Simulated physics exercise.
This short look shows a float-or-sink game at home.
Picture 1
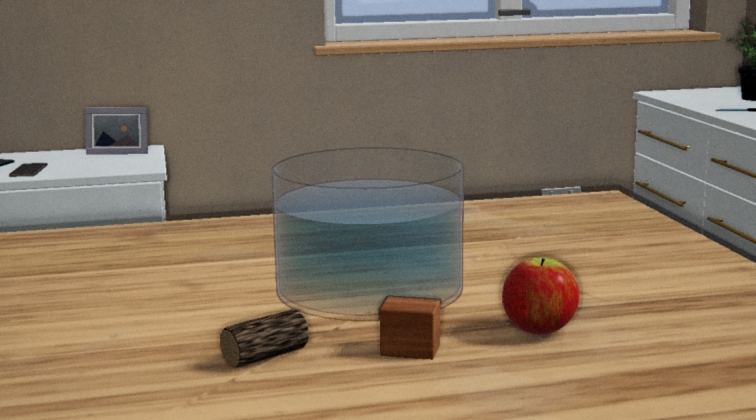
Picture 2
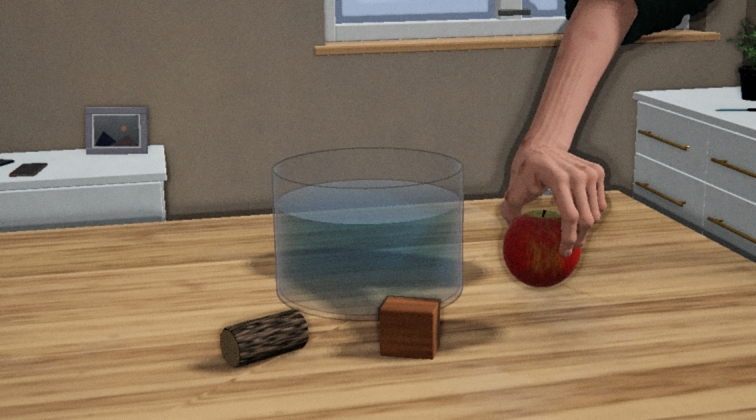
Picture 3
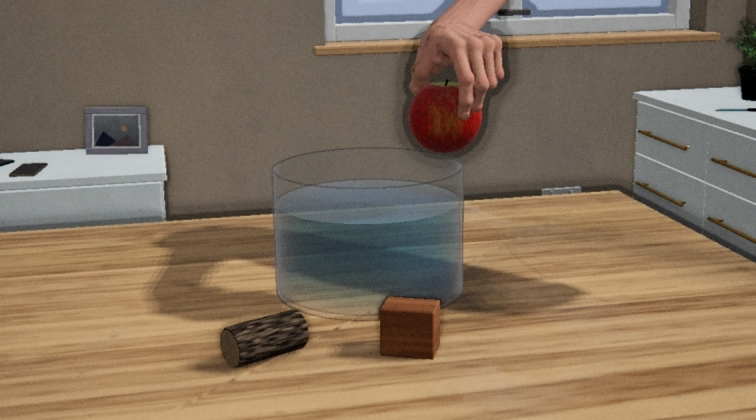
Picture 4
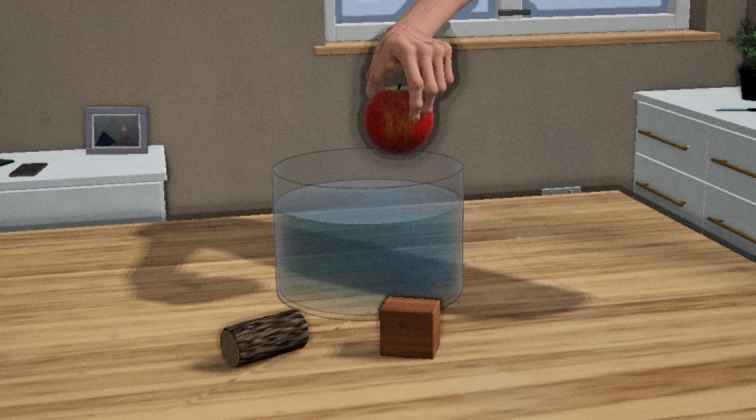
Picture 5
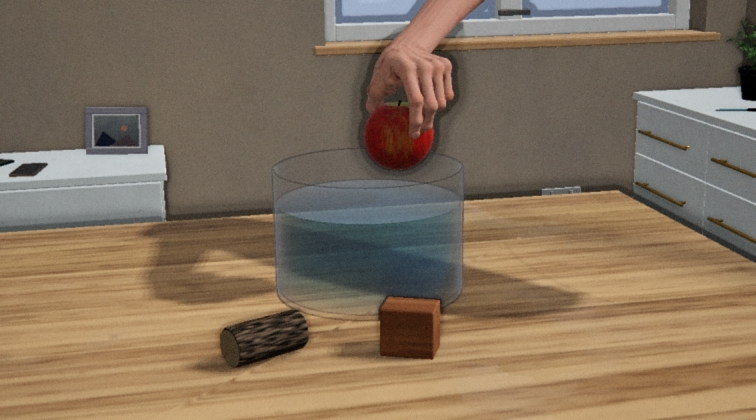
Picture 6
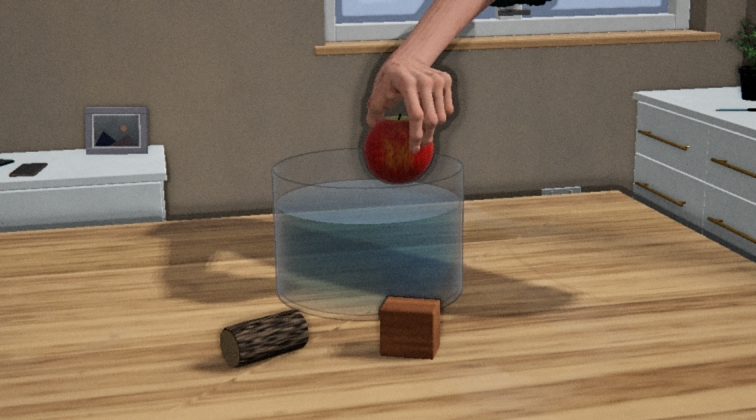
A hand picked up the red apple from the right side of the wooden table, carried it left over a clear tub of water, and lowered it until it was just above the surface.
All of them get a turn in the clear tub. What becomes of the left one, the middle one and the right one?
Left one rests at the top, middle one rests at the top, right one rests at the top.
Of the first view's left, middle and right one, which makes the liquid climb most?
Go with the item at far right.
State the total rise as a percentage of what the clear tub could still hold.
I'd say some 24 in a hundred.
Next, the apple rides on the surface.
After that, the wooden block rides on the surface.
Finally, the piece of branch rides on the surface; afloat, piece of branch, wooden block and apple.
